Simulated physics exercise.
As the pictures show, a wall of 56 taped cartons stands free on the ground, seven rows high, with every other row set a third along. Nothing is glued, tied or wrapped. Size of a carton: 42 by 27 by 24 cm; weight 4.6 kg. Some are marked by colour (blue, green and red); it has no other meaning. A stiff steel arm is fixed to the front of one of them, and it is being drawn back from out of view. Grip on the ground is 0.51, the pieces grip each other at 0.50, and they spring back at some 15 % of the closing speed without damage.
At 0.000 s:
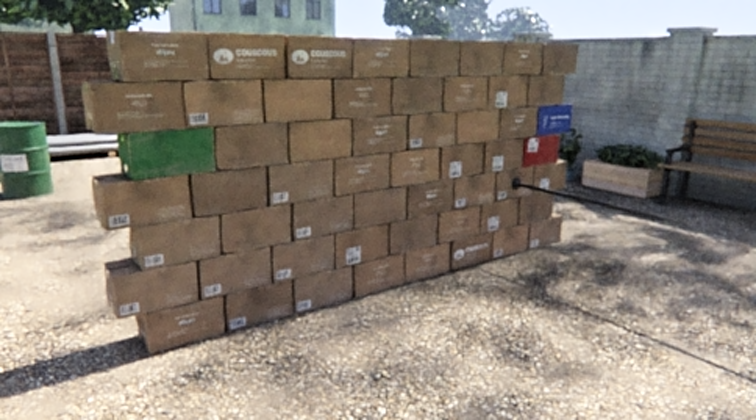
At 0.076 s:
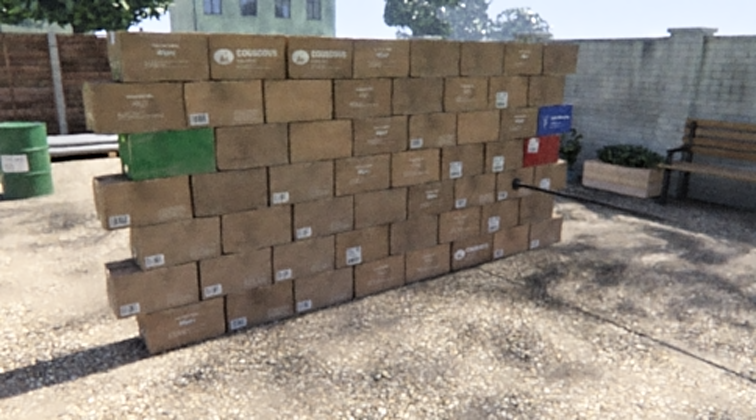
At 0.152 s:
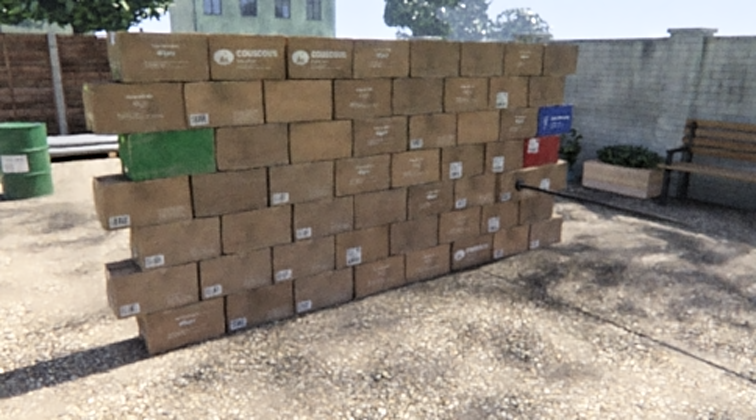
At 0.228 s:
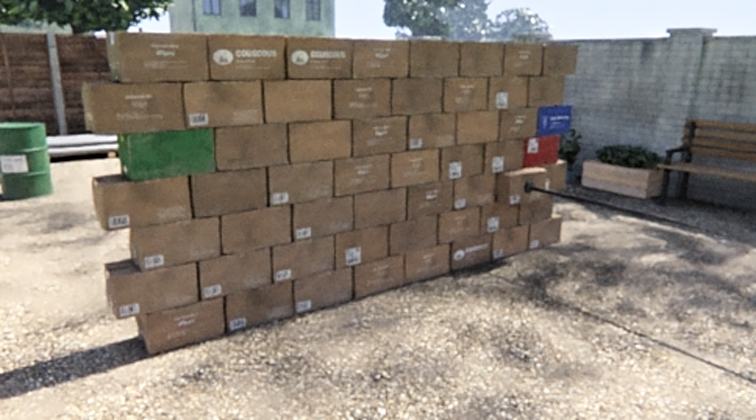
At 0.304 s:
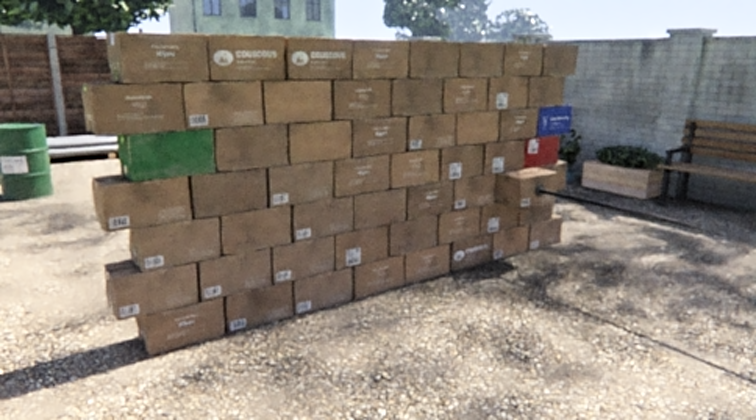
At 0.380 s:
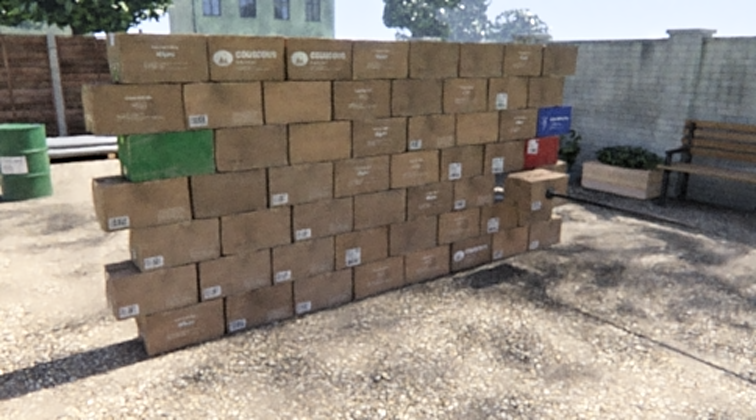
In a sunny gravel yard, a dark rod met the right end of a freestanding wall of brown boxes, and one box below the red one slid gradually outward while the others stayed still.
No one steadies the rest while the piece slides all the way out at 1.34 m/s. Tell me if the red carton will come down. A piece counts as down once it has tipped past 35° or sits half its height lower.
That carton stays up.
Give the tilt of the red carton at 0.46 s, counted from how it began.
Roughly 0°.
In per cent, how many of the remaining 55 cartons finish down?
Near 0 per cent.
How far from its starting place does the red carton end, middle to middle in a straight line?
About 0 cm.
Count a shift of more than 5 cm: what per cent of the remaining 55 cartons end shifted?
It is 0 per cent.
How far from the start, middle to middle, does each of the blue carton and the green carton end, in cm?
Moved: Blue 0, green 0.
Around 0.46 s, none of the 55 other cartons down; red carton unmoved.
Finally (1.0 s), none of the 55 other cartons down; red carton unmoved; green carton unmoved; blue carton unmoved. Seen by the last camera, middles, red carton near (529, 150), green carton near (166, 152).
